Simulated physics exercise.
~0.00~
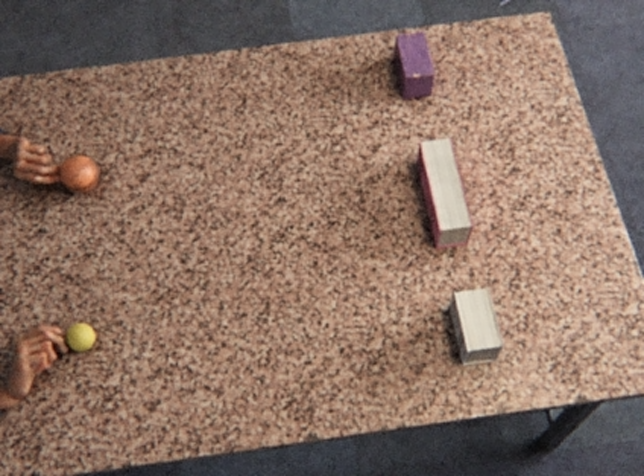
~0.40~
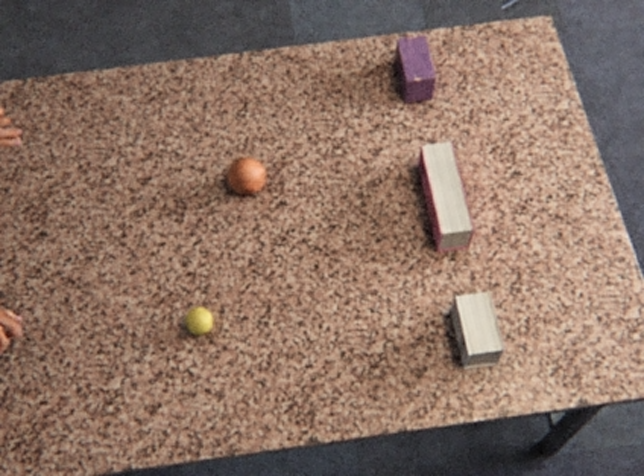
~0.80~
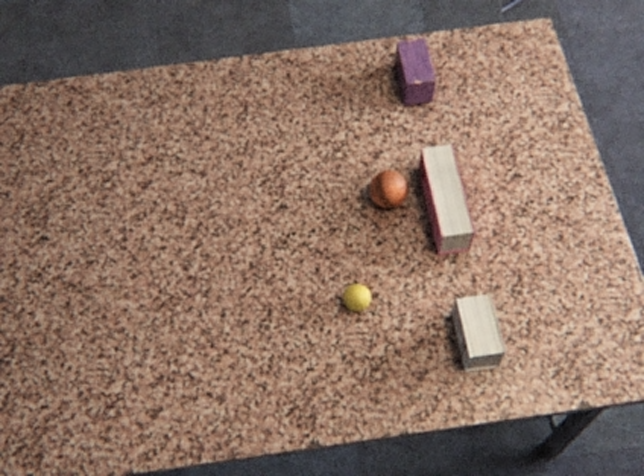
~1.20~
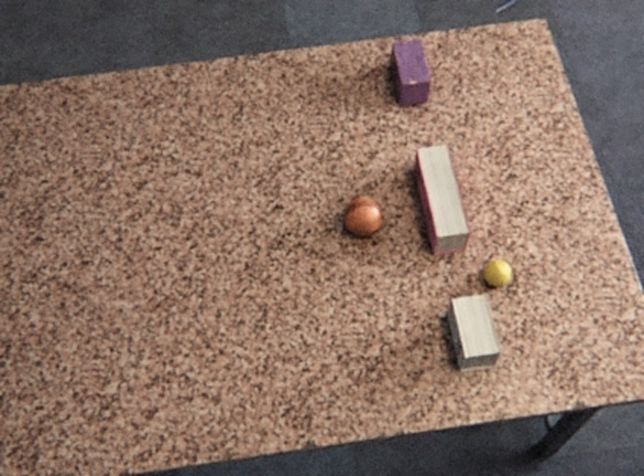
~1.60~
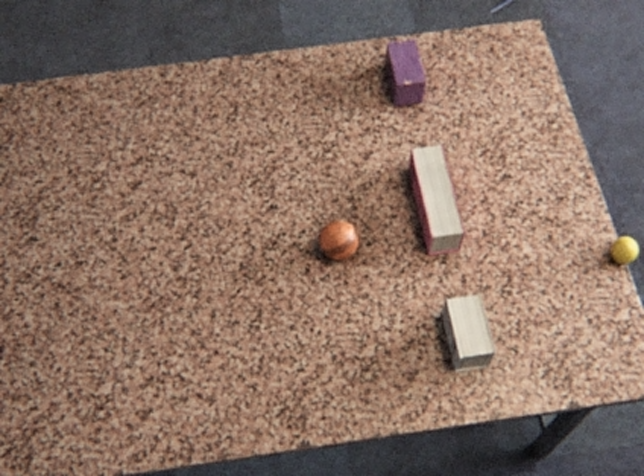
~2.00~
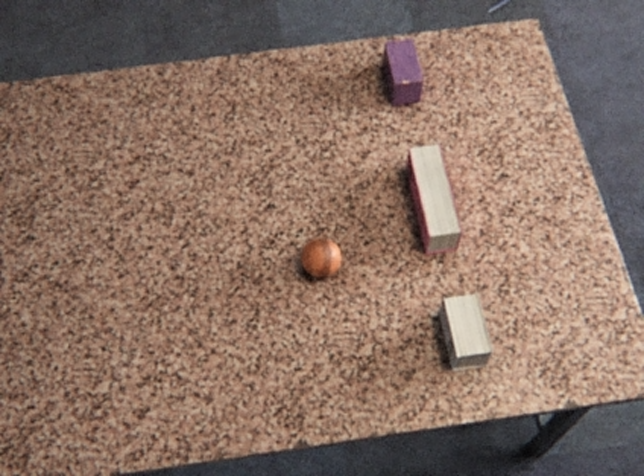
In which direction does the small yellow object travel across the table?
It travels to the right, passing through the gap between the middle and lower blocks and on to the table's far edge.
